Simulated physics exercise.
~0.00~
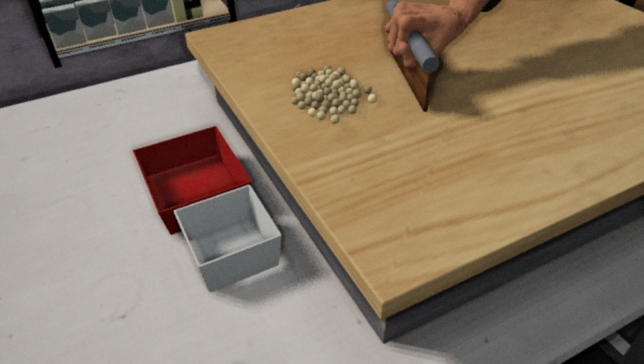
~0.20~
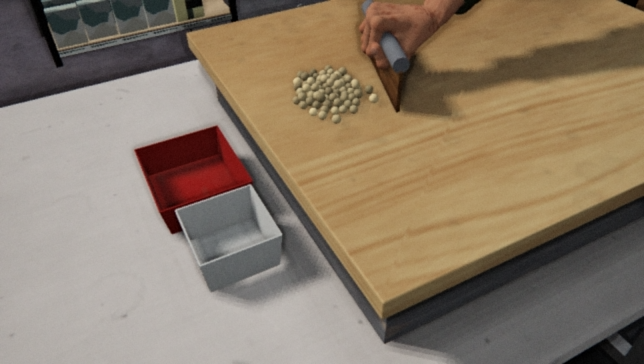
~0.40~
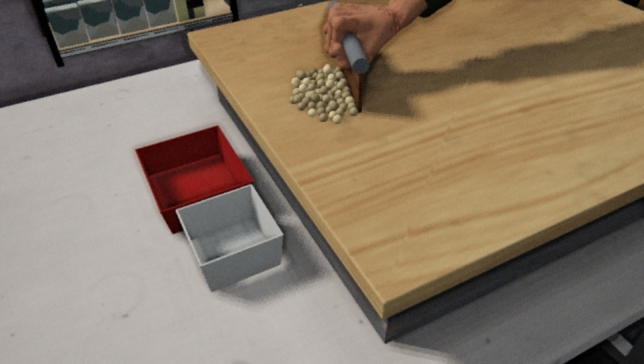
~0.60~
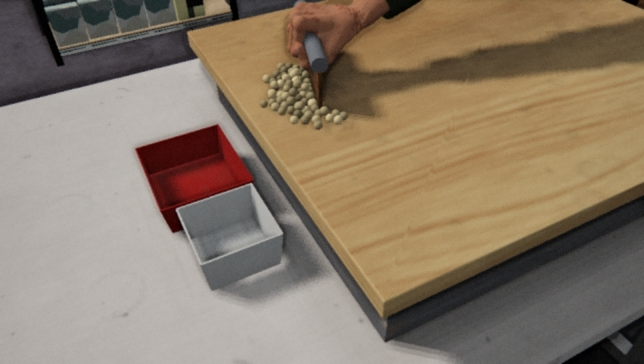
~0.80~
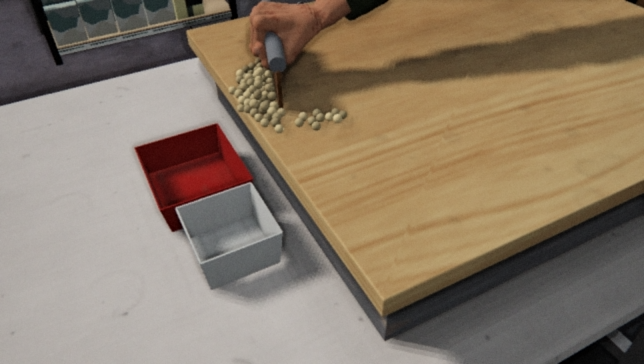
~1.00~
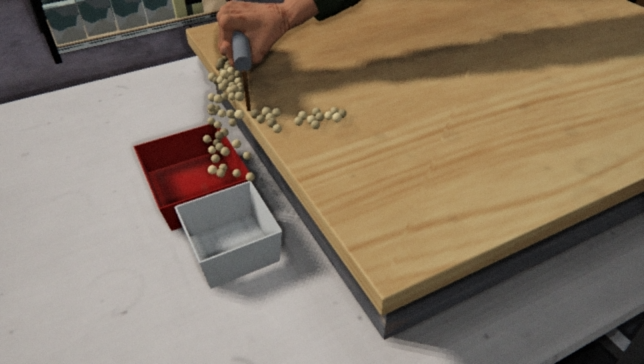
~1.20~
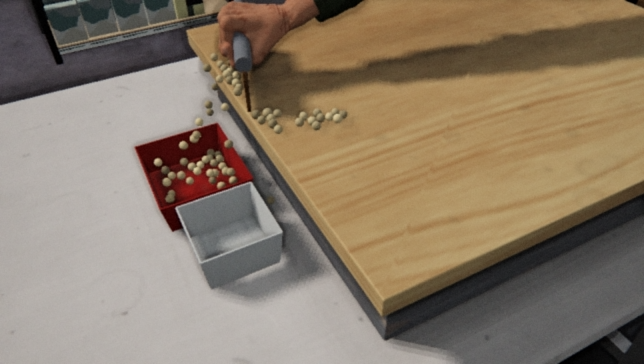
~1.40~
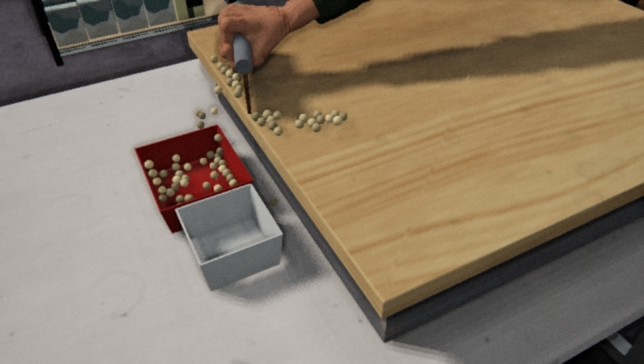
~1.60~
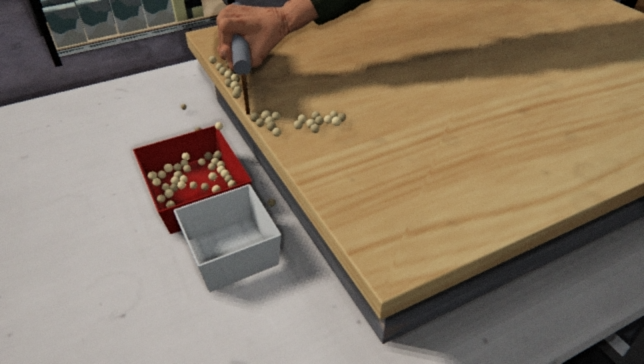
A hand scrapes pale nuts left across a board, and many drop into a red tin.
